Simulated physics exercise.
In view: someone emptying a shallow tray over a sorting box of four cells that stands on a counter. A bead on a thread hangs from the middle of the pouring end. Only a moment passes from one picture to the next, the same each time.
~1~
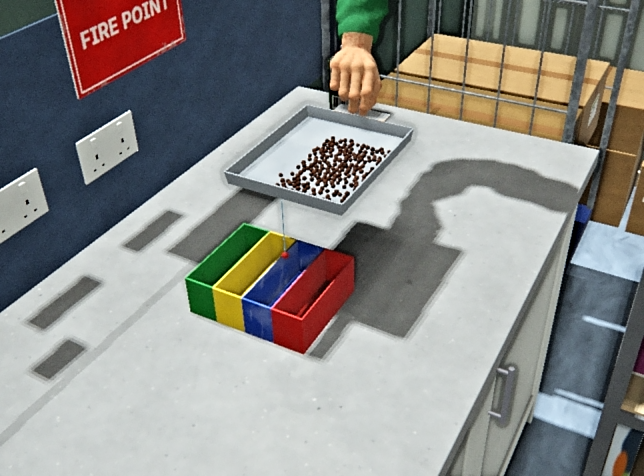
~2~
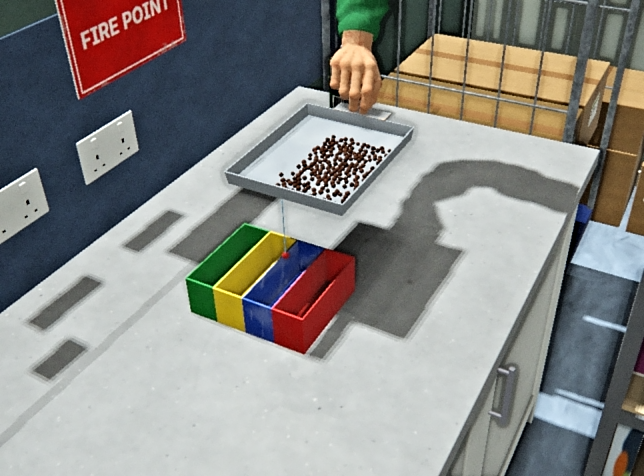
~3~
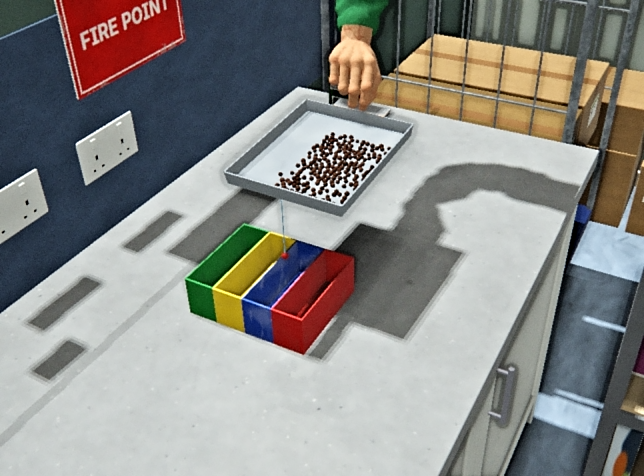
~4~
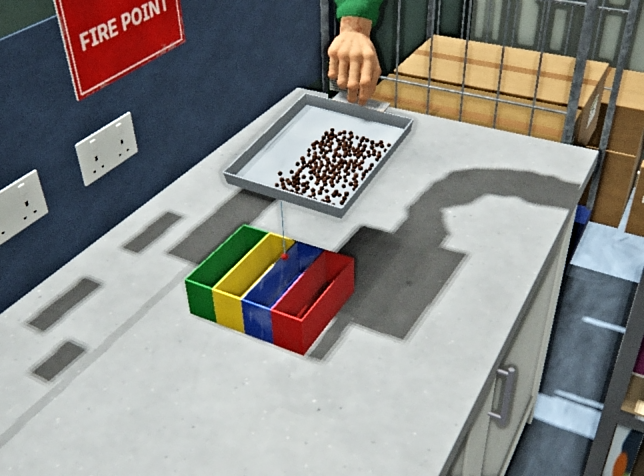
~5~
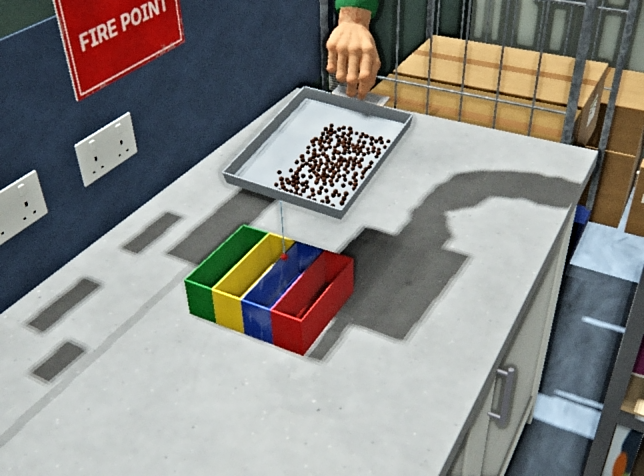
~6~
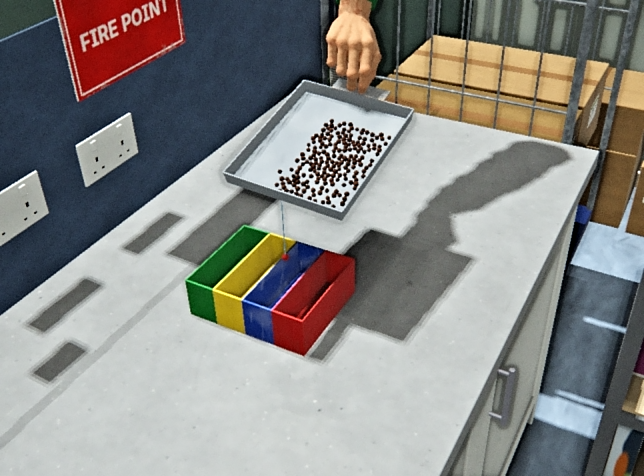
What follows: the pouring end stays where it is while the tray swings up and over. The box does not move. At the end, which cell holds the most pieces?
Most goes to the red cell.
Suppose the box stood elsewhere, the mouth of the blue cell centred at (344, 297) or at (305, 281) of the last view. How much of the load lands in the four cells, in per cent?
First some 100, then 90 per cent.
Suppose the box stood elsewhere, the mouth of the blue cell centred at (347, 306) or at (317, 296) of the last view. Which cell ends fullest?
One: The yellow one. Two: The blue cell.
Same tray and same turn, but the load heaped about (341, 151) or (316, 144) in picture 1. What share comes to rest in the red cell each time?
Near 40 % and 40 %.
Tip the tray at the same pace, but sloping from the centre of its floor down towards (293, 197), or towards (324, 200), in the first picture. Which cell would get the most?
First the red cell, then the red one.
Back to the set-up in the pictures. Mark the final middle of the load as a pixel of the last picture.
At about (314, 335).
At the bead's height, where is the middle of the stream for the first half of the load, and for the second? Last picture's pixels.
The first part at (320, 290); the rest at (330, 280).
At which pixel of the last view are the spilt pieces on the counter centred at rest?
Near (347, 349).
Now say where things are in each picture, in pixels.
The first picture shows corners of the pouring end near (227, 171) and (341, 203), level; middle of the load near (333, 169), allspice berries; bead on its thread near (285, 255); green cell near (201, 296); yellow cell near (229, 307); blue cell near (258, 317); red cell near (288, 328).
The second picture shows corners of the pouring end near (227, 171) and (342, 203), level; middle of the load near (333, 168).
The third picture shows corners of the pouring end near (226, 171) and (341, 204), tipped barely, lowest at the right corner; middle of the load near (333, 167).
The fourth picture shows corners of the pouring end near (226, 172) and (341, 206), tipped a little, lowest at the right corner; middle of the load near (332, 165).
The fifth picture shows corners of the pouring end near (225, 171) and (340, 208), tipped a little, lowest at the right corner; middle of the load near (332, 163).
The sixth picture shows corners of the pouring end near (225, 172) and (341, 209), tipped a little, lowest at the right corner; middle of the load near (332, 162); green cell near (201, 299); yellow cell near (229, 309); blue cell near (258, 319); red cell near (288, 330).
Shortly afterwards, tray tipped steeply; the whole lot on the tray.
Next, tray tipped right over; the bulk on the tray; only a few in the red cell; near a quarter falling or outside the box.
Some moments later, tray tipped past a quarter turn; near a third in the red cell; a little in the blue cell; near half falling or outside the box.
In the end, tray tipped past a quarter turn; near a third in the red cell; a little in the blue cell; none at all in the yellow cell; none at all in the green cell; near half outside the box.
